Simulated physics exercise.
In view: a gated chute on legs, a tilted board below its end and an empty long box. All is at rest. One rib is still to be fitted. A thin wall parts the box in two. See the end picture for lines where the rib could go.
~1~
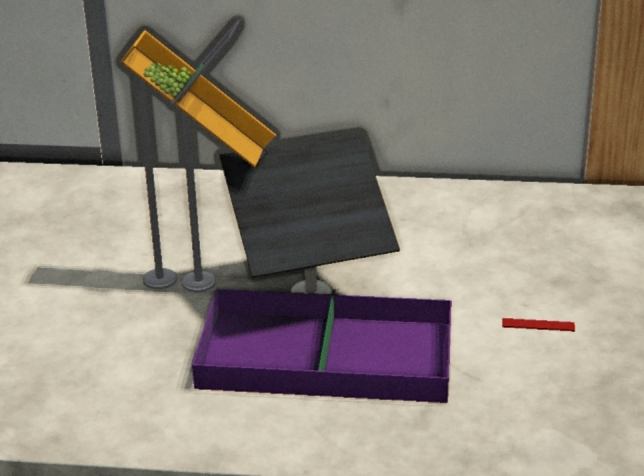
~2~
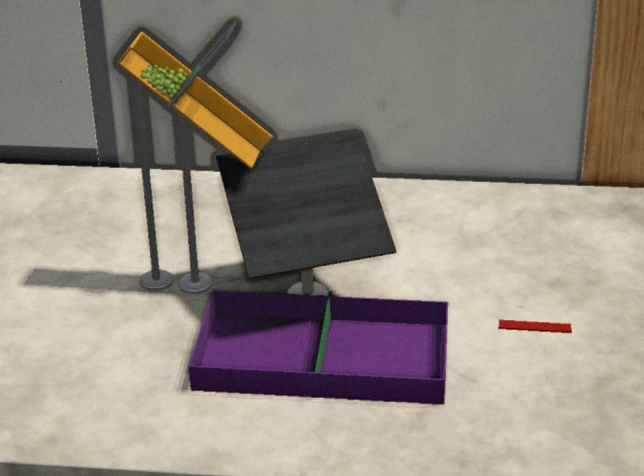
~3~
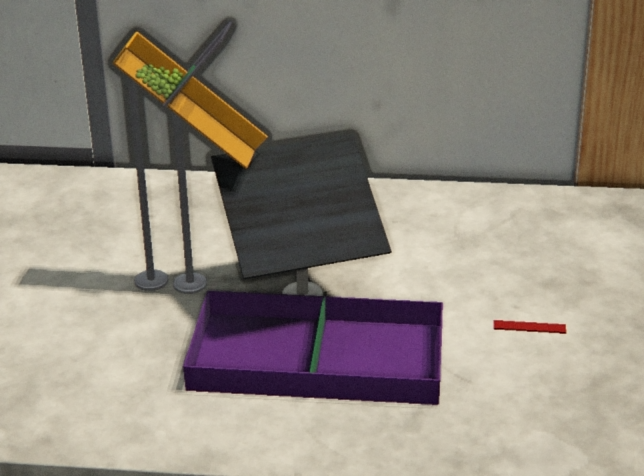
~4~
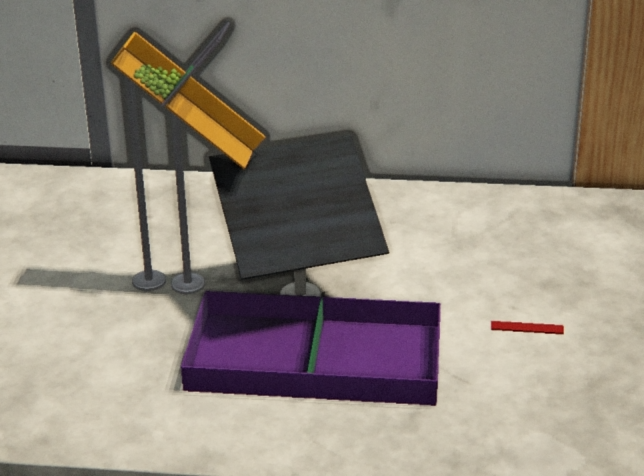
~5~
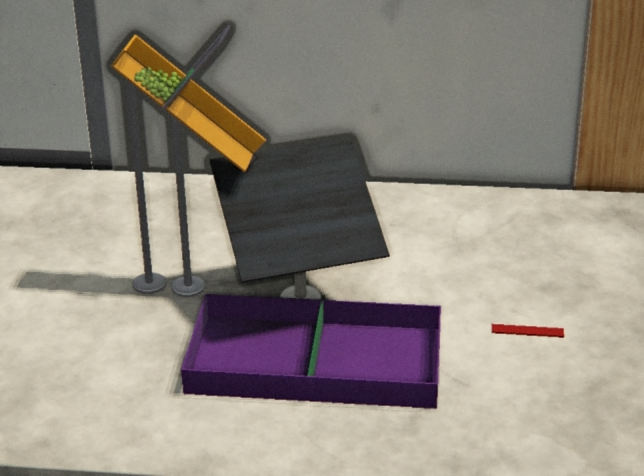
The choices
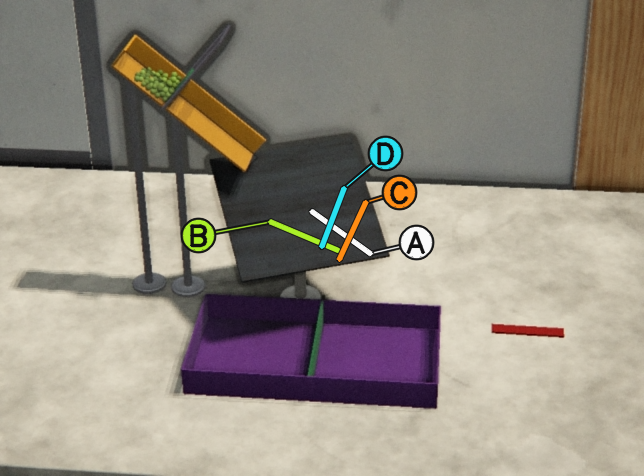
A long purple box with a green divider sat empty below a tilted dark board and a raised orange chute holding green peas; nothing in the scene moved, though the view shifted very slightly.
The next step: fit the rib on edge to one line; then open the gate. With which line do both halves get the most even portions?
Use line D.
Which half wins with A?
Right.
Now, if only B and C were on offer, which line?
C it is.
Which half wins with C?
The right half.
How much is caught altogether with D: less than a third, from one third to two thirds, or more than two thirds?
It is more than two thirds.
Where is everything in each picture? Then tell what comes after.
The first picture shows load behind the gate near (173, 80), dried peas; lip of the chute near (259, 158), sloping fairly steeply.
The second picture shows middle of the board near (306, 203), tilted fairly steeply; middle of its low edge near (324, 265); of its high edge near (288, 145).
The third picture shows front corners of the box near (184, 366) and (439, 380); front end of its middle wall near (311, 373); gate still shut near (188, 76).
The fourth picture shows middle of the load near (163, 82); lip near (248, 160).
The fifth picture shows middle of the load near (164, 85); lip near (249, 163).
On the marked copy, line A from (312, 211) to (370, 253); line B from (270, 221) to (338, 250); line C from (365, 202) to (339, 259); line D from (344, 188) to (321, 246).
If A is chosen, of what is caught, a small share in the left half, all but a few in the right.
If B is chosen, of what is caught, none at all in the left half, the whole lot in the right.
If C is chosen, of what is caught, close to a quarter in the left half, the bulk in the right.
If D is chosen, of what is caught, close to two thirds in the left half, close to a third in the right.
